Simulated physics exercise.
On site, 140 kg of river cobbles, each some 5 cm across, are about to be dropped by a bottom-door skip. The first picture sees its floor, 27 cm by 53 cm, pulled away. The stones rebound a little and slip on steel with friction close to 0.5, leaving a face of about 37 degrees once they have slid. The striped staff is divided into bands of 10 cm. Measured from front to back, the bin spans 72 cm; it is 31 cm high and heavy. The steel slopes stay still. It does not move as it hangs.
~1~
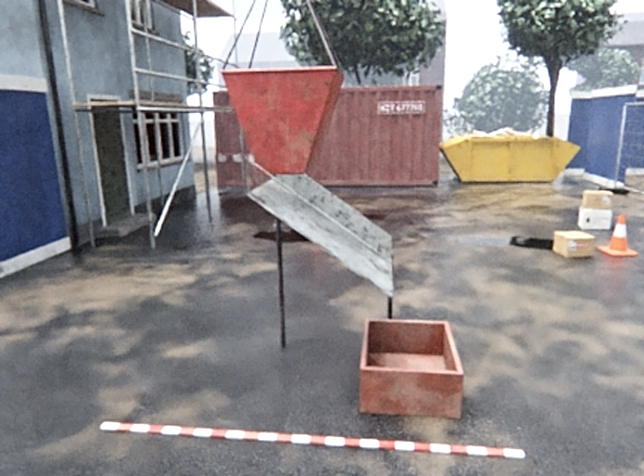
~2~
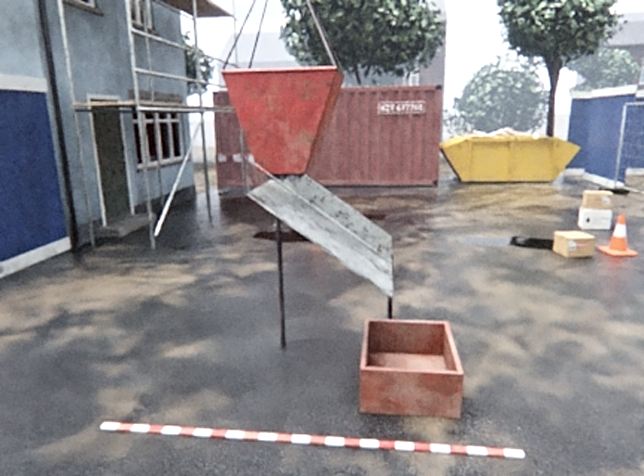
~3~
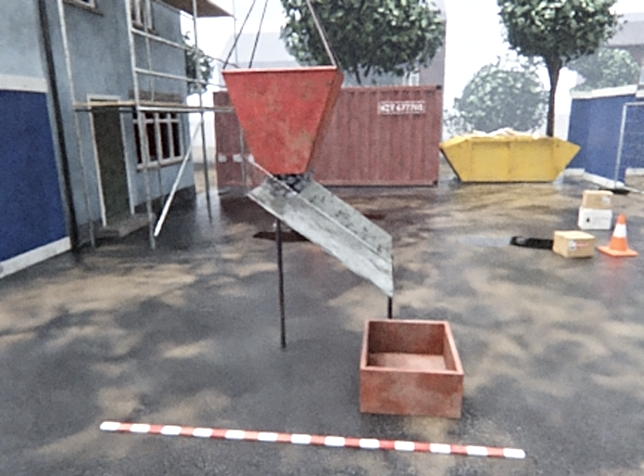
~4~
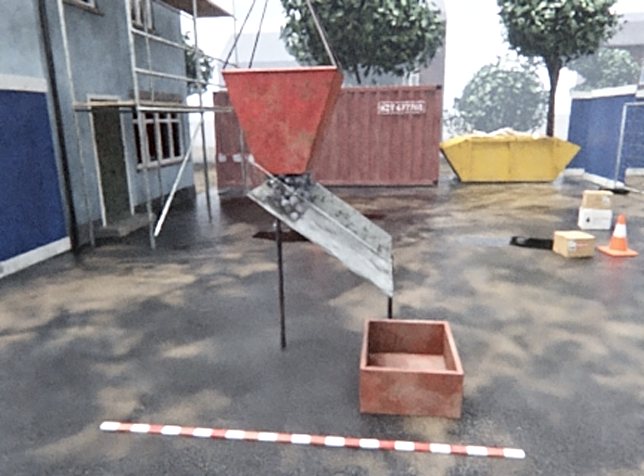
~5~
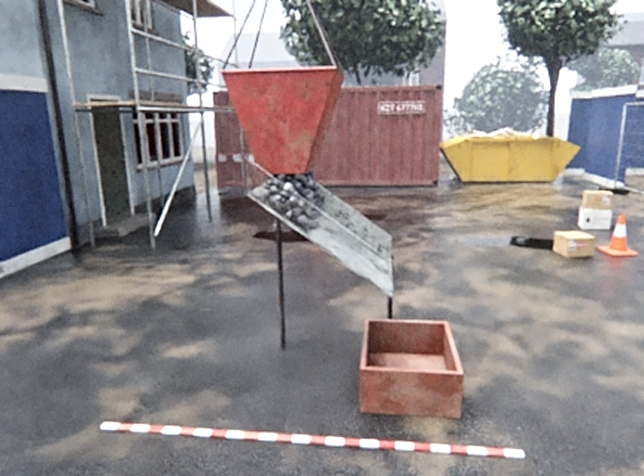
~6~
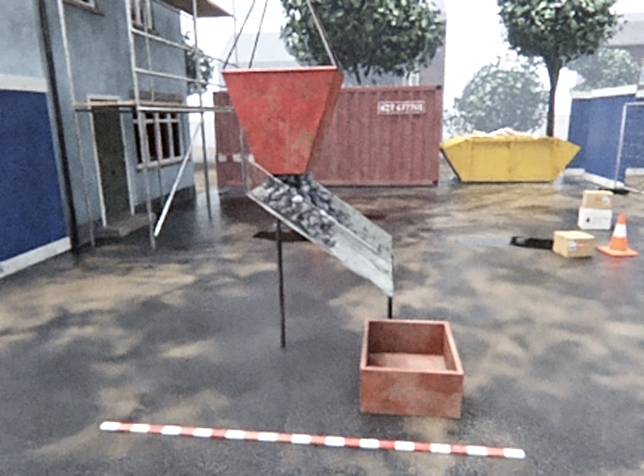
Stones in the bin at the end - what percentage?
Roughly 46 percent.
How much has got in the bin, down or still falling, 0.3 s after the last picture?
By then, 5 %.
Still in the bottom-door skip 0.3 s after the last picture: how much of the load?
Around 20 percent.
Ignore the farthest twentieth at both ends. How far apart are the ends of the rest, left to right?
Width: Near 140 cm.
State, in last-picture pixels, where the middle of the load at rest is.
Middle at rest: Roughly (472, 377).
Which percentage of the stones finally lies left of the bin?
Approx 0 % of the load.
Then, 0.3 s after the last picture, 21 % in the bottom-door skip, 71 % on the steel, 0 % falling or lying left of the bin, 7 % falling or lying in the bin; the stones farthest right are at (439, 315).
Then, 0.7 s after the last picture, 0 % in the bottom-door skip, 53 % on the steel, 31 % falling or lying in the bin, 16 % falling or lying beside or right of the bin; the stones farthest right are at (544, 381).
Then, 1.3 s after the last picture, 0 % in the bottom-door skip, 4 % on the steel, 47 % falling or lying in the bin, 48 % falling or lying beside or right of the bin.
Then, 2.2 s after the last picture, 0 % in the bottom-door skip, 46 % falling or lying in the bin, 54 % falling or lying beside or right of the bin.
Then, 4.1 s after the last picture, 0 % in the bottom-door skip, 46 % in the bin, 54 % beside or right of the bin.
